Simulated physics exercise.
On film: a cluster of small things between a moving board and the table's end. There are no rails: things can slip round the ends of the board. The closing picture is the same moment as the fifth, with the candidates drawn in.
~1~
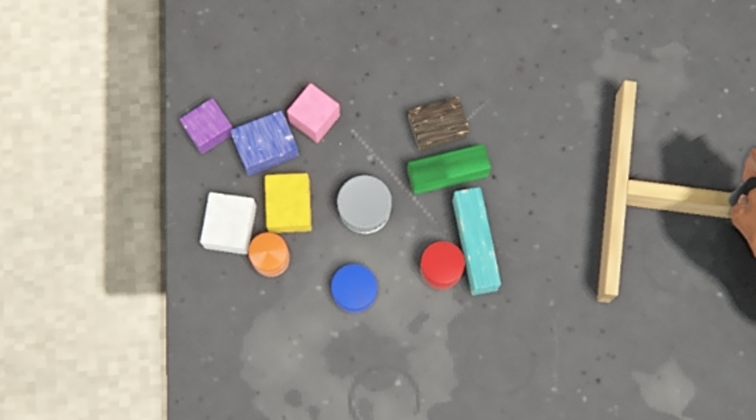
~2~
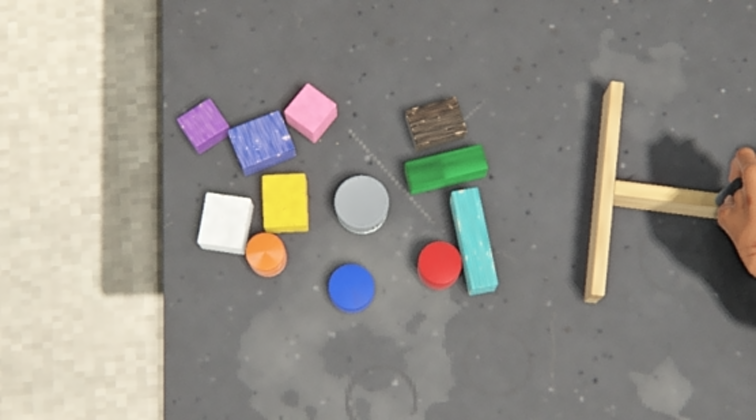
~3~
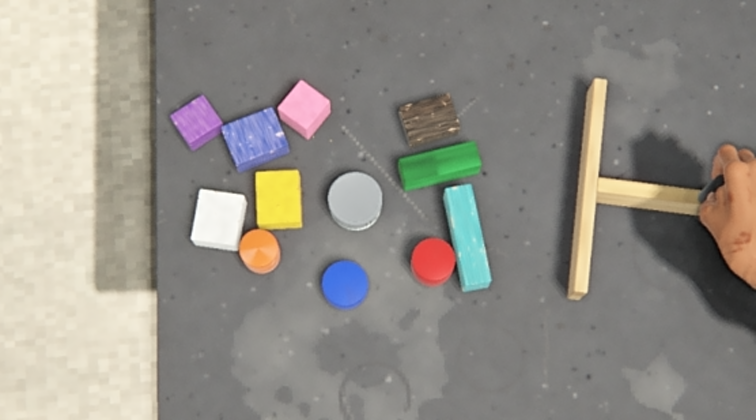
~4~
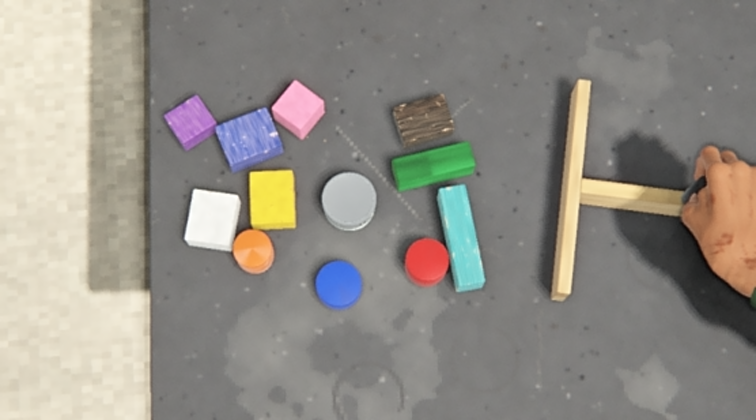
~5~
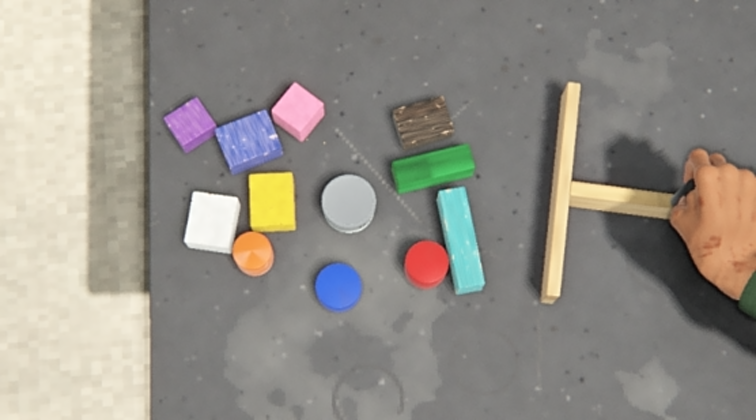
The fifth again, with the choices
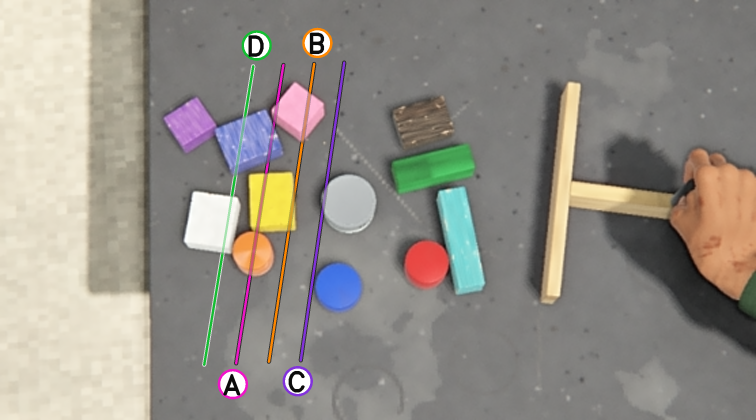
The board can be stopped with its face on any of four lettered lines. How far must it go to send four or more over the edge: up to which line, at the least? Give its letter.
It can halt at D.
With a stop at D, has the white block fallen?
Yes.
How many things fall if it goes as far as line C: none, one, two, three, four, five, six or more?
The count is none.
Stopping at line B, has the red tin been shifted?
Yes.
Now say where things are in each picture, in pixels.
Grey tin (365, 205); white block (229, 224); red tin (442, 266), in the first picture.
Board (608, 186); purple block (204, 126), in the second picture.
Board (591, 183); turquoise bar (467, 238), in the third picture.
Board (574, 184); black block (424, 121), in the fourth picture.
Board (564, 187); yellow block (273, 203); blue tin (338, 288); pink block (298, 113), in the fifth picture.
On the marked copy, A at (260, 210); B at (292, 209); C at (323, 207); D at (229, 211).
Taking D. A third of the way, board (446, 192); black block (415, 122); red tin (381, 262).
Two thirds of the way, board (325, 197); white block (180, 230); purple block (183, 120).
When it is over, board (231, 201); white block over the edge; blue block over the edge; four fallen.
As for the rest, A drops only two; B drops only one; C drops none.
